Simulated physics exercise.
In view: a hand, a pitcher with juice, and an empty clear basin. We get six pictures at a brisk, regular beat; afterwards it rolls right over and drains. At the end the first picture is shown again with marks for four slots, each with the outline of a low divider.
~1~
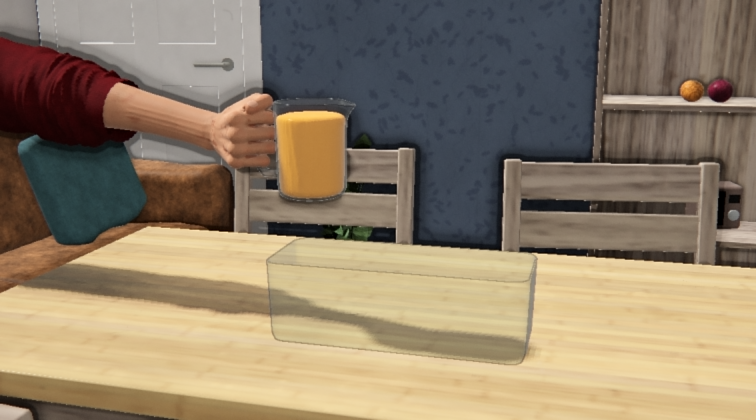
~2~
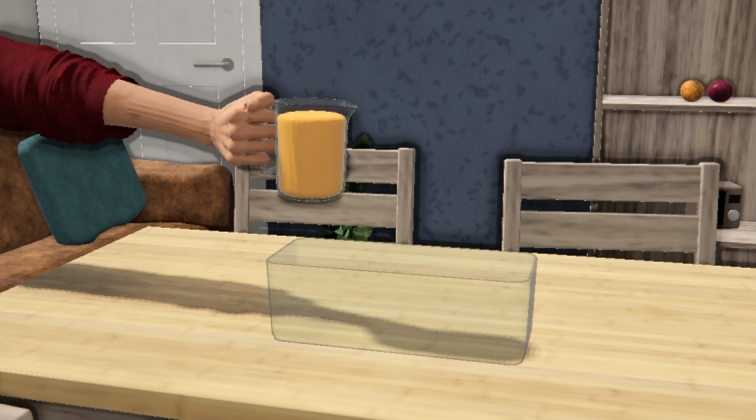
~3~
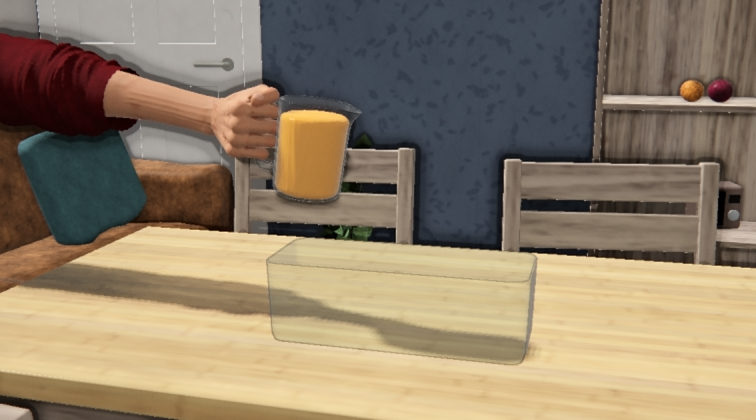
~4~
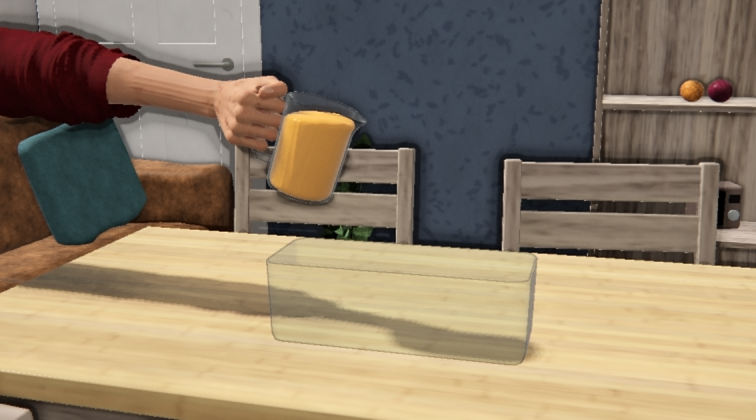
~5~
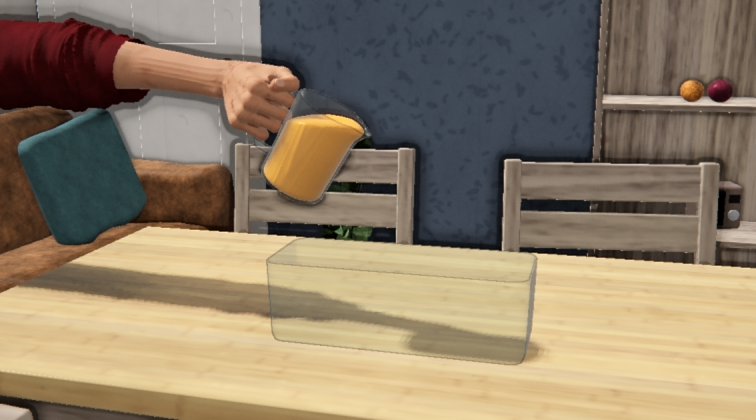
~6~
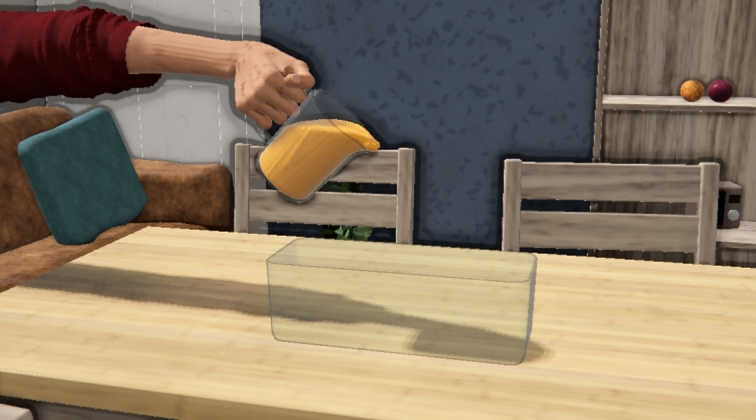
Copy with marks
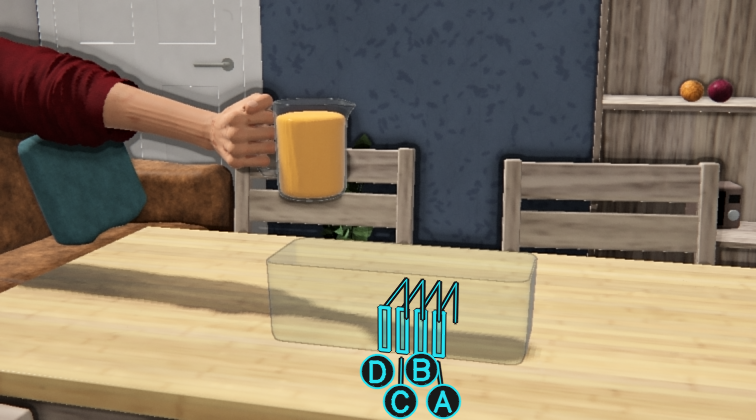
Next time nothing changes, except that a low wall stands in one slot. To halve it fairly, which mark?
The best place is C.
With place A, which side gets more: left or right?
The left one.
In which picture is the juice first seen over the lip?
In picture 6.
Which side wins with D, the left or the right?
The right side.
On the marked copy, A at (437, 362); B at (419, 360); C at (401, 358); D at (383, 356).
With A, about 95 % ends left of the wall and 2 % right of it; 4 % is lost outside.
With B, about 89 % ends left of the wall and 5 % right of it; 5 % is lost outside.
With C, about 48 % ends left of the wall and 51 % right of it.
With D, about 9 % ends left of the wall and 89 % right of it.
